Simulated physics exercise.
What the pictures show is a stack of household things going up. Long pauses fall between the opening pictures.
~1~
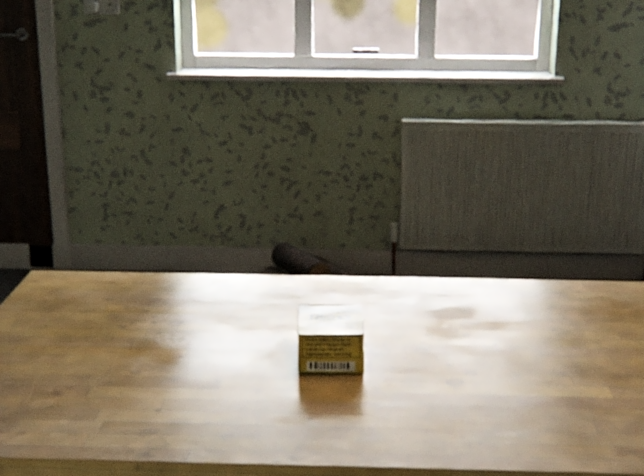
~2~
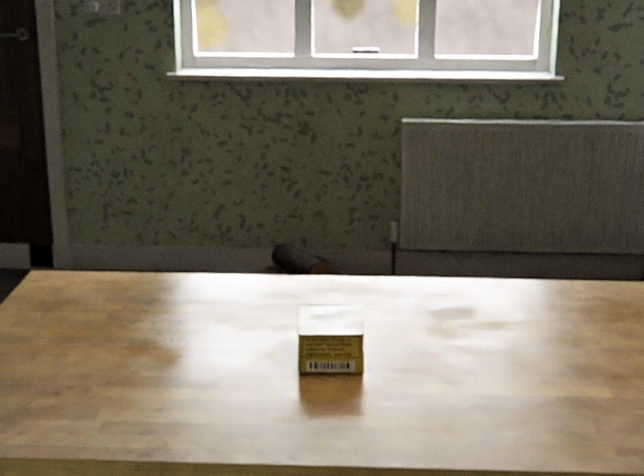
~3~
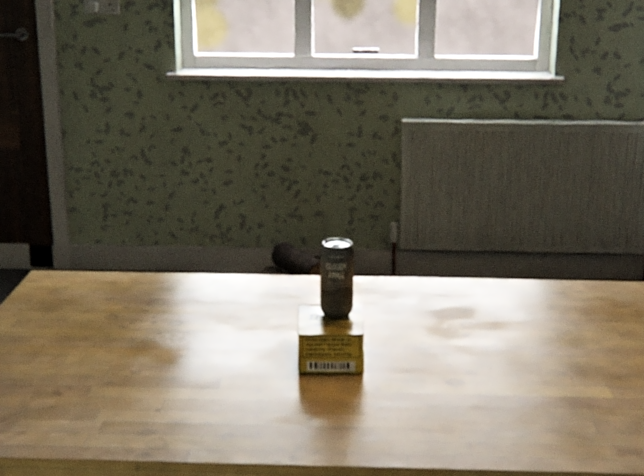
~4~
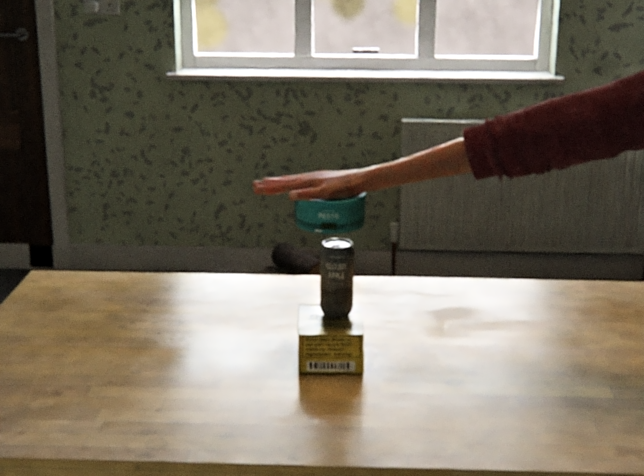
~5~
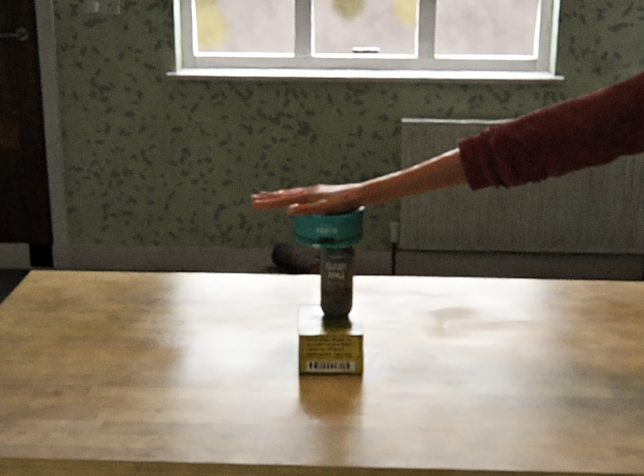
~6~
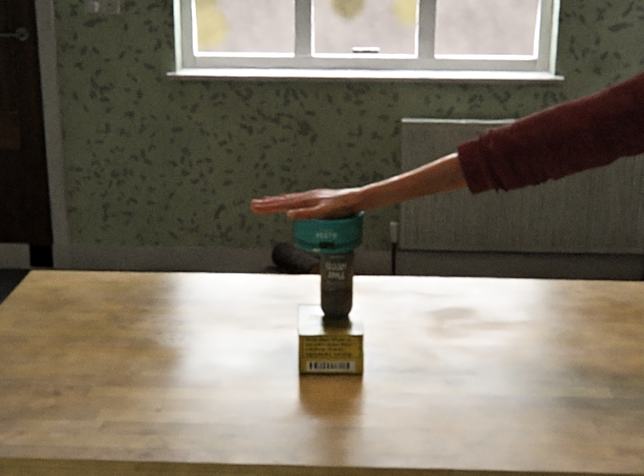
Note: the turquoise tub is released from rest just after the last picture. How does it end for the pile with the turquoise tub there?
Secure.
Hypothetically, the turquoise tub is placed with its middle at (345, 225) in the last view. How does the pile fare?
Well, it is fine after that.
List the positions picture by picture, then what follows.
The last thing is not in view yet, in the first frame.
The last thing is not in view yet, in the second frame.
The last thing is not in view yet; grey can (337, 278), in the third frame.
Still above its spot; turquoise tub (330, 208); grey can (337, 278), in the fourth frame.
Still above its spot; turquoise tub (328, 223); grey can (337, 278), in the fifth frame.
Set down, still held; turquoise tub (328, 227); grey can (337, 278), in the sixth frame.
Then, 0.50 s on from there, no change.
Then, 1.20 s on from there, turquoise tub resting near (327, 227).
In the end, all 3 unmoved. At the end, from the last picture's camera, turquoise tub near (327, 227). The pile stays up.
